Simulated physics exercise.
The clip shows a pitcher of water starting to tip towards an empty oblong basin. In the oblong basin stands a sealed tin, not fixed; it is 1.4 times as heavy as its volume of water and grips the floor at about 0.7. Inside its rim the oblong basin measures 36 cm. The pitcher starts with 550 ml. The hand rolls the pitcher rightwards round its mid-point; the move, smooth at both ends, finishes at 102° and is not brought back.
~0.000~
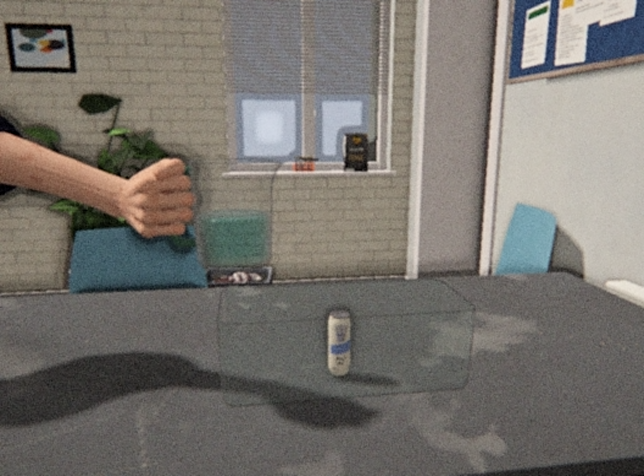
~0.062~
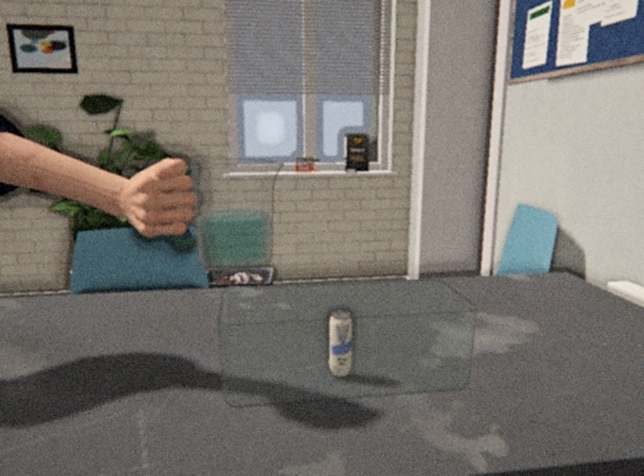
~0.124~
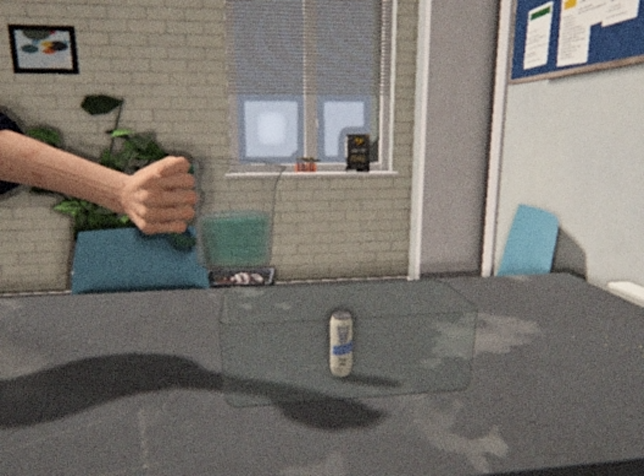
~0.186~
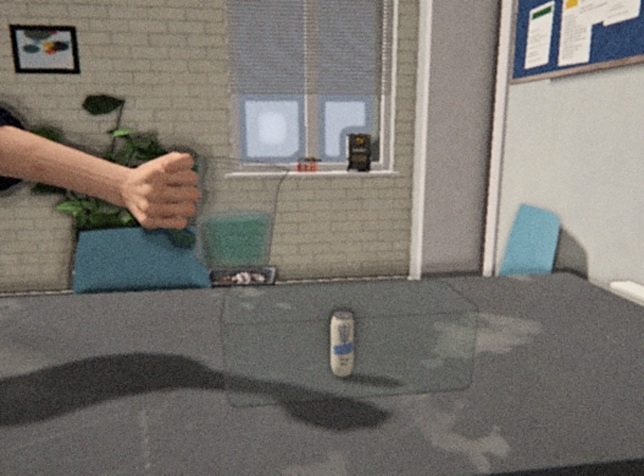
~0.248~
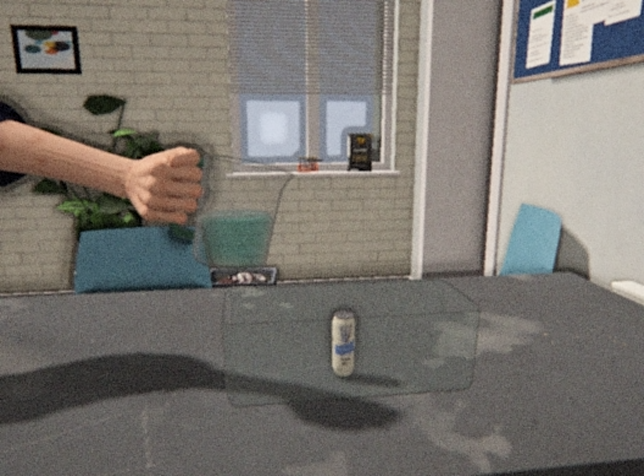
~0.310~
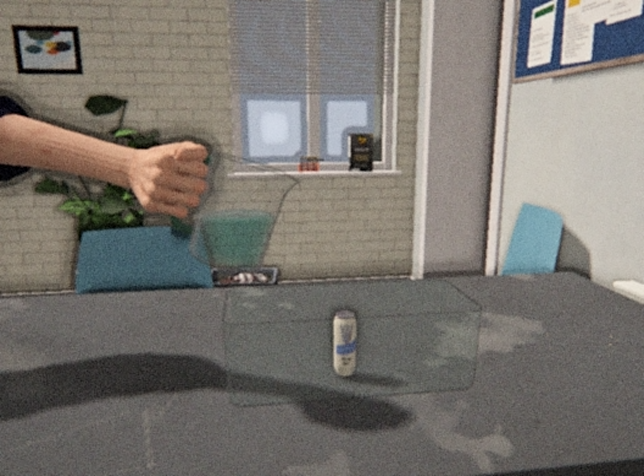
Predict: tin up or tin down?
It goes over.
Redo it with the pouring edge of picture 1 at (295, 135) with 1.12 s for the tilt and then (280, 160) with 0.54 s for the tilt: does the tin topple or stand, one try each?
First it stays up; then it topples.
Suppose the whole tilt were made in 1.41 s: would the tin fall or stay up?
The tin falls.
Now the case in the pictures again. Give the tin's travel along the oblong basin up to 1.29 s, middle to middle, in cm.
Some 3 cm.
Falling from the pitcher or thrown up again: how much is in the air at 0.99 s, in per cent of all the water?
Near 22 in a hundred.
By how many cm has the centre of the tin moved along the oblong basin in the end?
About 6.5 cm.
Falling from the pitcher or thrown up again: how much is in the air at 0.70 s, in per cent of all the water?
Some 2 per cent.
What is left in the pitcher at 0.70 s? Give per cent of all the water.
About 98 per cent.
Then, 0.70 s in, the tilt is 71° and 98 per cent is still to pour; the tin stands where it began.
Then, 0.99 s in, the tilt is 99° and 47 per cent is still to pour; the tin stands where it began.
Then, 1.29 s in, the tilt is 102° and 8 per cent is still to pour; the tin leans 37°.
Then, 1.62 s in, the tilt is 102° and 0 per cent is still to pour; the tin lies on its side.
Finally, the tin lies on its side.
